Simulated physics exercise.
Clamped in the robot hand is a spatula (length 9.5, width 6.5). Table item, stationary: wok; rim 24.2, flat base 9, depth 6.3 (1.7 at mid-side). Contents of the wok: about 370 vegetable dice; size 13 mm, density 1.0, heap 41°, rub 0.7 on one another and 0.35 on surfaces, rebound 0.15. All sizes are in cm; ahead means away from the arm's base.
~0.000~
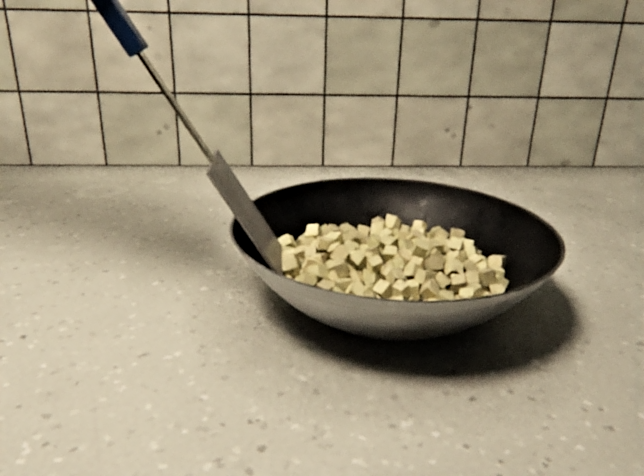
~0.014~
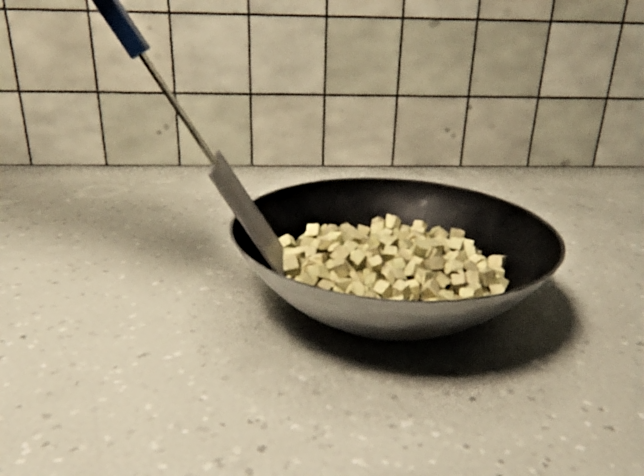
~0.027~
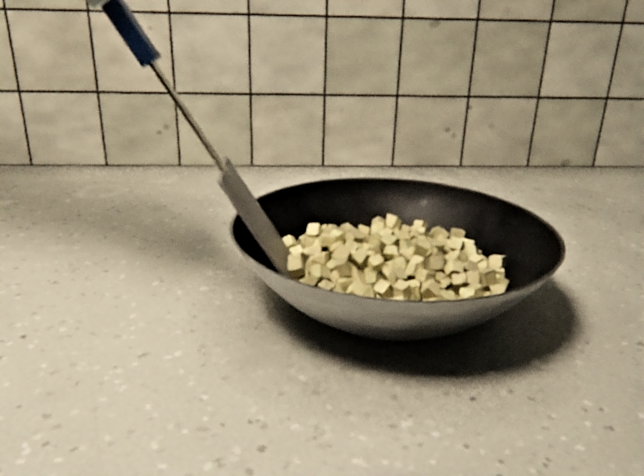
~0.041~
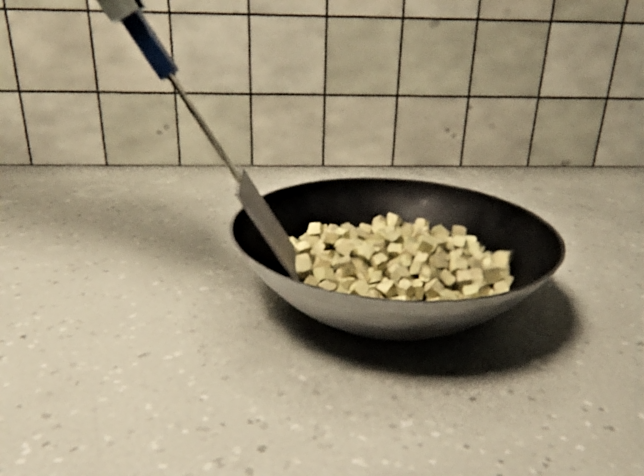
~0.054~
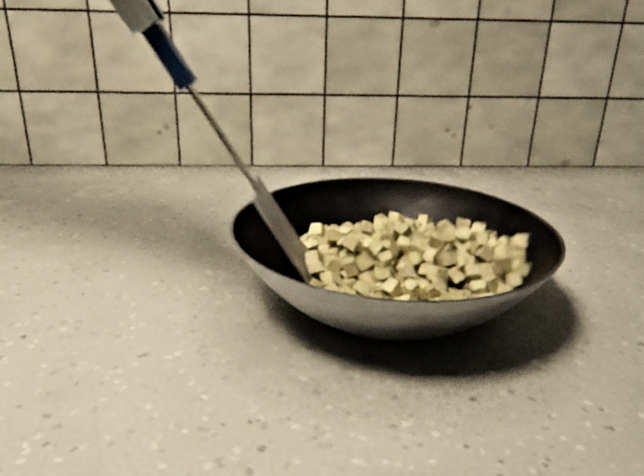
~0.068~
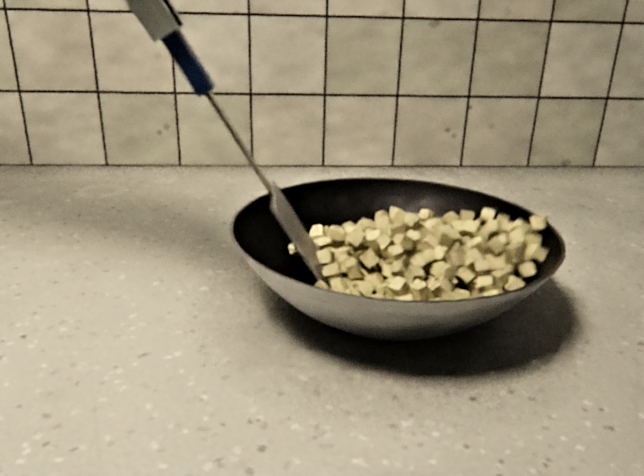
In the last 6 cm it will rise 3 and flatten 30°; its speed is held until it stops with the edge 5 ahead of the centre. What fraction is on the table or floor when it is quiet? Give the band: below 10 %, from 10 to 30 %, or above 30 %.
From 10 to 30 %.
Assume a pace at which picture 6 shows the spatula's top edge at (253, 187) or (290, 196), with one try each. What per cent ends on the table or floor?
Close to 15 per cent in the first try and close to 25 per cent in the second.
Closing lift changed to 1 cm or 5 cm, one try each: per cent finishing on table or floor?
I'd put it near 20 in a hundred, then near 15 in a hundred.
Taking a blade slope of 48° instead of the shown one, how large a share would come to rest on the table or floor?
That would leave close to 15 per cent on the table or floor.
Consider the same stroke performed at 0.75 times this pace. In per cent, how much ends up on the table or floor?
I'd put it around 15 per cent.
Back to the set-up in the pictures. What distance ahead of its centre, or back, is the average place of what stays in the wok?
Forward offset: Roughly 4.5 cm.
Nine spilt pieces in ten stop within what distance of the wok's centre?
That's near 30 cm.
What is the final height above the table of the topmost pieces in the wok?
8.5 cm.
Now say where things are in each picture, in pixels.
Spatula top edge at (212, 160), sloping 59°; upper third of the load around (390, 258), from x 285 to 500, top at y 220; 371 in the wok, in the first picture.
Spatula top edge at (214, 162), sloping 59°; upper third of the load around (391, 258), from x 285 to 500, top at y 220, in the second picture.
Spatula top edge at (223, 169), sloping 59°; upper third of the load around (391, 258), from x 290 to 500, top at y 220, in the third picture.
Spatula top edge at (239, 180), sloping 59°; upper third of the load around (396, 256), from x 290 to 505, top at y 220, in the fourth picture.
Spatula top edge at (256, 188), sloping 59°; upper third of the load around (415, 250), from x 295 to 520, top at y 220, in the fifth picture.
Spatula top edge at (273, 194), sloping 59°; upper third of the load around (442, 244), from x 295 to 540, top at y 215; 371 in the wok, in the sixth picture.
After 0.10 s, sloping 58°, highest piece 10 above the table; 366 in the wok, 5 on the blade or in flight.
After 0.13 s, sloping 45°, highest piece 12 above the table; 354 in the wok, 17 on the blade or in flight.
After 0.35 s, sloping 29°, highest piece 8 above the table; 322 in the wok, 49 on the table or floor.
After 1.40 s, sloping 29°, highest piece 8 above the table; 321 in the wok, 50 on the table or floor.
At rest, 321 in the wok, 50 on the table or floor. That is 13 % on the table or floor.
